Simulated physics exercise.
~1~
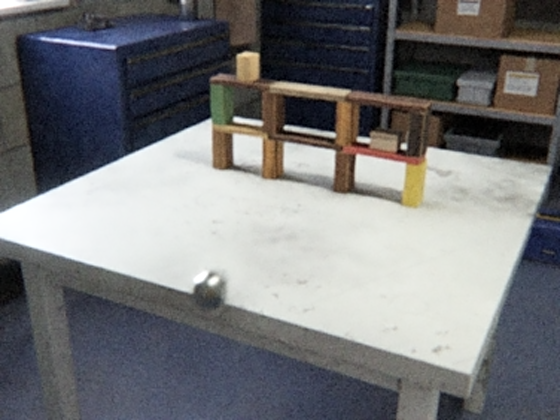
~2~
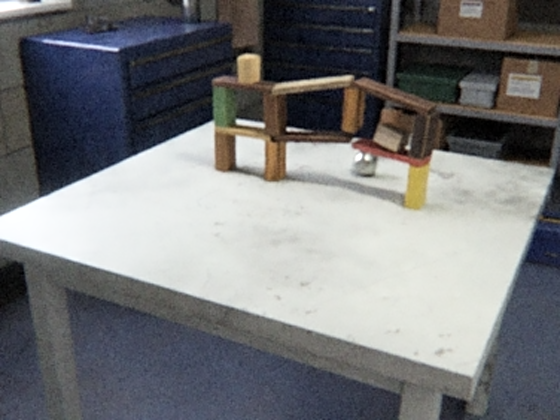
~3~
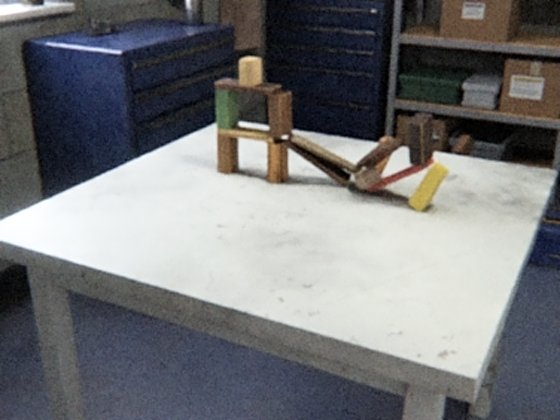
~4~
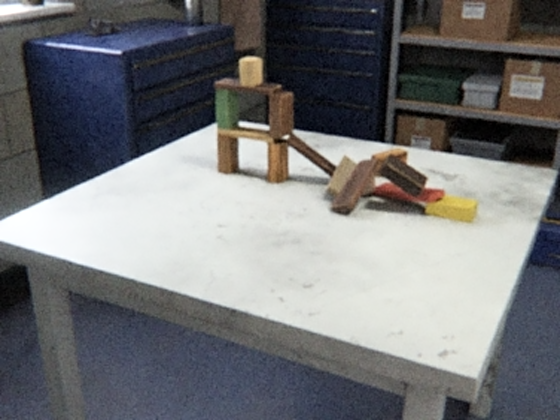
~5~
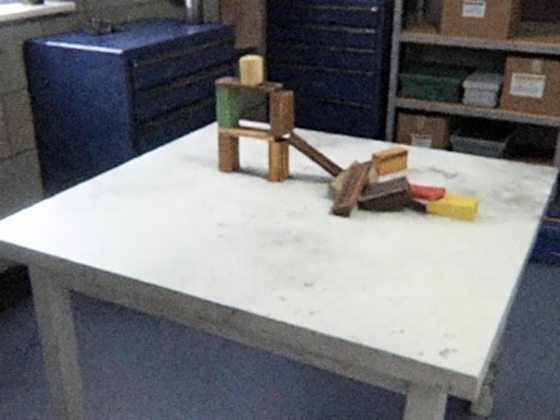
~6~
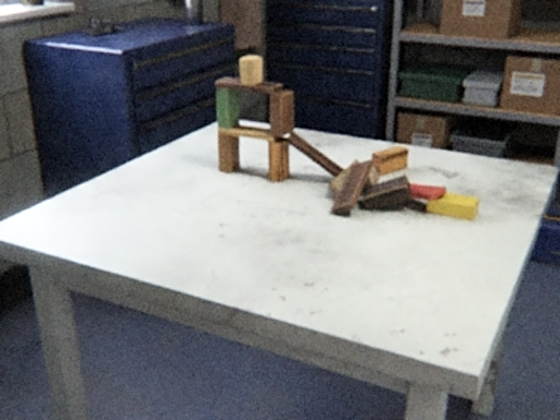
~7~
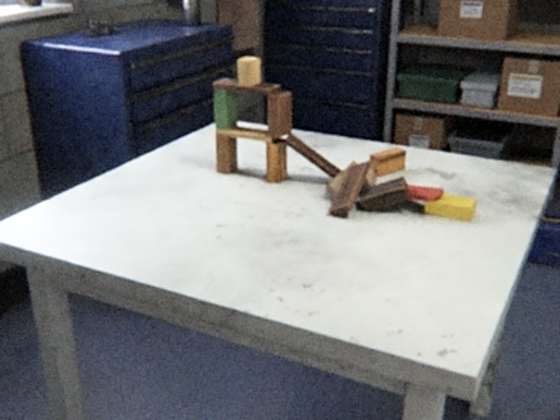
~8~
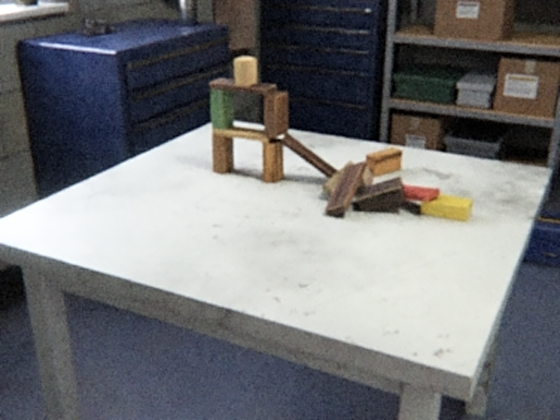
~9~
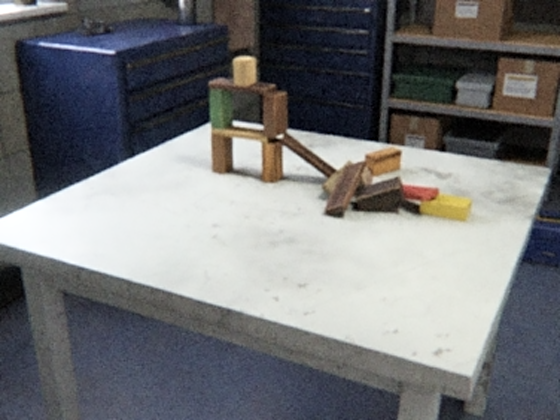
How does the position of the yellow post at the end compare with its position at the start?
At the start the yellow post stands upright under the right end of the structure, and at the end it lies on its side on the table.
A two-level structure of wooden blocks and boards stands toward the back of a white table, in a room with blue drawer cabinets and shelves of boxes, seen from slightly above by a gently swaying camera. A green post is at its left, a red plank and a yellow post at its right. A shiny steel ball rolls from the near edge into the right part, and the support there gives way. The boards sag and the yellow post tips over. The right side ends in a heap with the red plank down, while the left part stays standing.
